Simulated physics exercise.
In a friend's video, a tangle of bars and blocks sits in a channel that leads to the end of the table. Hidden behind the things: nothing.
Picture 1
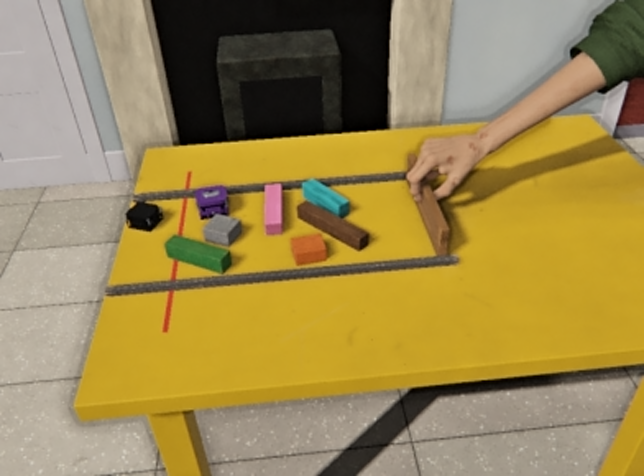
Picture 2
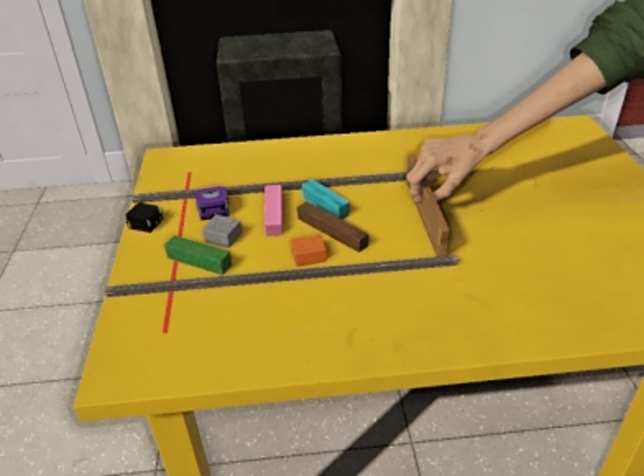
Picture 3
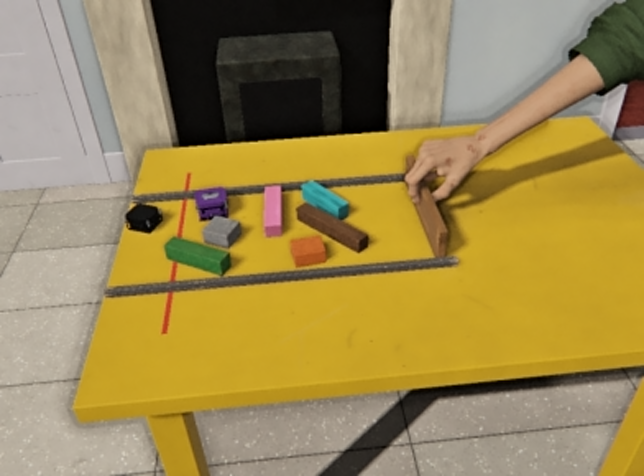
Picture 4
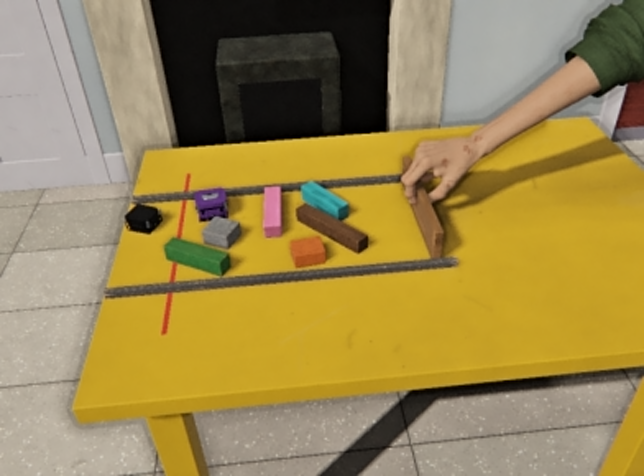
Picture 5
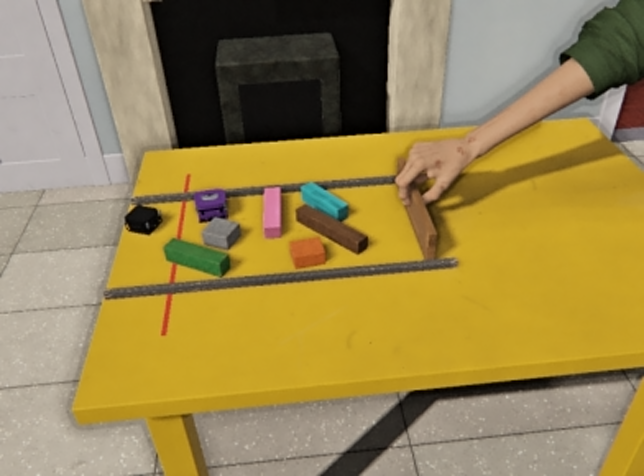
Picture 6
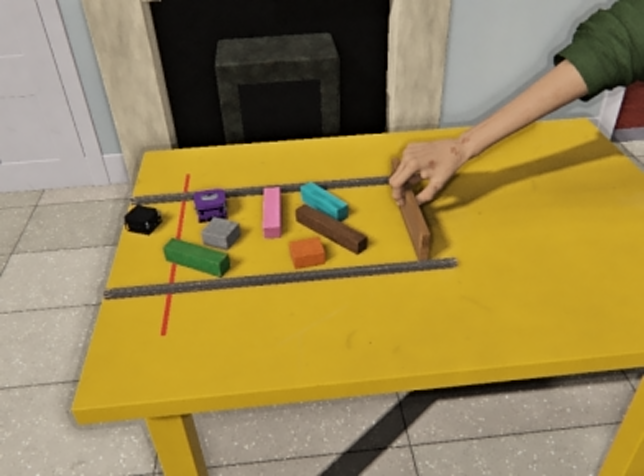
A hand slides a brown board slightly left behind colourful blocks on a yellow table.
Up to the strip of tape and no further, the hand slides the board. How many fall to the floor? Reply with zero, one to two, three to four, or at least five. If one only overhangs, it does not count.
It comes to three to four.
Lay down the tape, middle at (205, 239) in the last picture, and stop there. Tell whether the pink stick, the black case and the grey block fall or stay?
Pink stick: Stays in place; black case: Goes down; grey block: Stays in place.
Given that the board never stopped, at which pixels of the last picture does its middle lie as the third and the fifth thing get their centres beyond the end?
The middle is near (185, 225) first and near (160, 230) after.
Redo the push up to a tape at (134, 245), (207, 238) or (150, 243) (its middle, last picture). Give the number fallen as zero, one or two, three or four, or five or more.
Tape by tape, the falls would be five or over, then one or two, then five or more.
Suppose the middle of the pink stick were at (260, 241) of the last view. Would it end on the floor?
It simply keeps its place on top.
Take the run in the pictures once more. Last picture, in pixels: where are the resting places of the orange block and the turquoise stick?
The orange block settles near (141, 273); as for the turquoise stick, near (173, 211).
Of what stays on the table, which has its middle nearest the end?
The grey block is the one you want.
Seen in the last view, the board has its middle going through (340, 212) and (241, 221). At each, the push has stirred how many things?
Respectively 2 and 8.
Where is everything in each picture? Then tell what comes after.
The first picture shows black case (144, 217); green bar (198, 254); purple case (212, 202); board (426, 202); tape (180, 238).
The second picture shows green bar (198, 255); orange block (309, 250).
The third picture shows purple case (212, 204); turquoise stick (325, 201).
The fourth picture shows black case (143, 219); pink stick (273, 211).
The fifth picture shows green bar (197, 258); board (414, 206).
The sixth picture shows black case (143, 220); green bar (196, 258); purple case (211, 205); board (408, 207); tape (178, 241).
A little later, none off yet; black case at rest near (143, 220); green bar at rest near (196, 258); purple case at rest near (211, 205).
Next, none off yet; black case at rest near (143, 220); green bar at rest near (194, 258); purple case shifted a little near (201, 207).
Later still, none off yet; black case tilted a little near (115, 227); green bar shifted about its own width near (135, 265); purple case shifted well along near (144, 214).
When it is over, the number that fall off is three or four; down, purple case, green bar and black case.
